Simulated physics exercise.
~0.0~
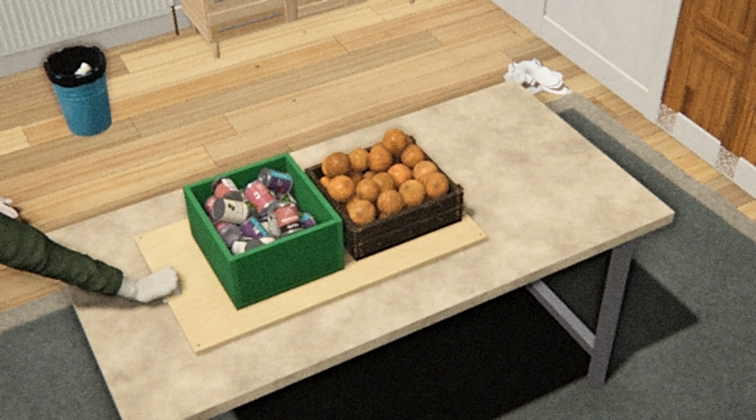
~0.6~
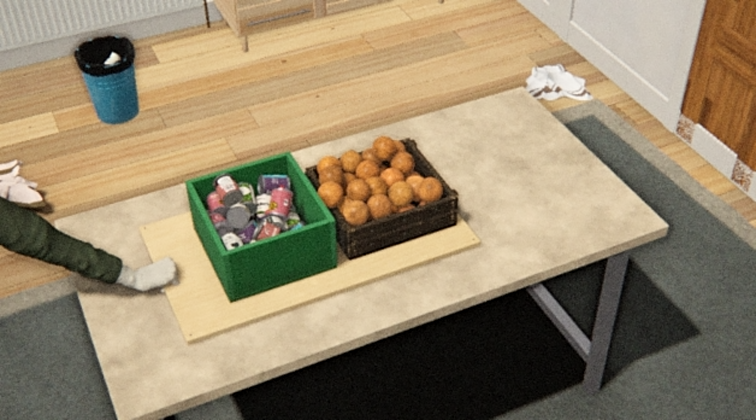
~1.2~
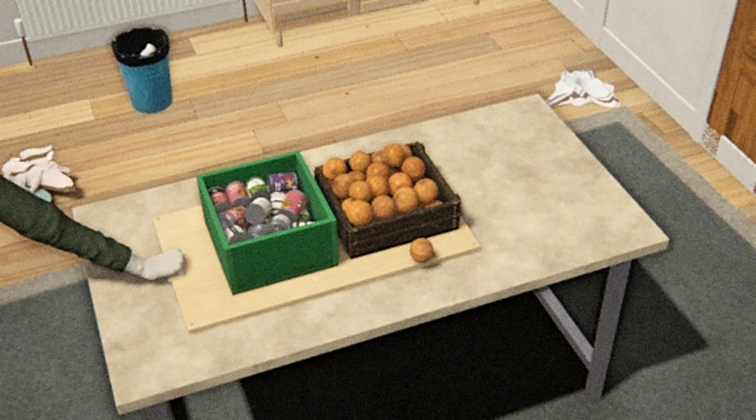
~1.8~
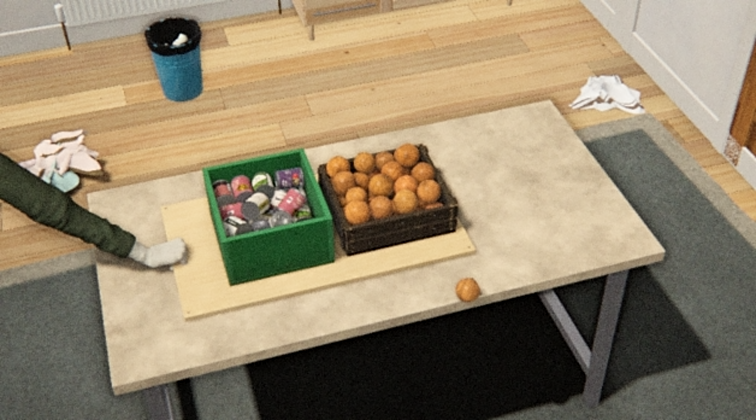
To begin with, a gloved hand reaches in from the left to the end of a pale board on a table, where a green container of small tins stands beside a black container heaped with round, orange-brown produce. As the hand works the board to and fro in small movements, both containers stay put on it and the view drifts slightly sideways. Then one round piece drops from the black container onto the board's front edge. It rolls off to the right and onto the tabletop. At the end it sits near the table's front edge, while the rest of the produce and all the tins remain in their containers.
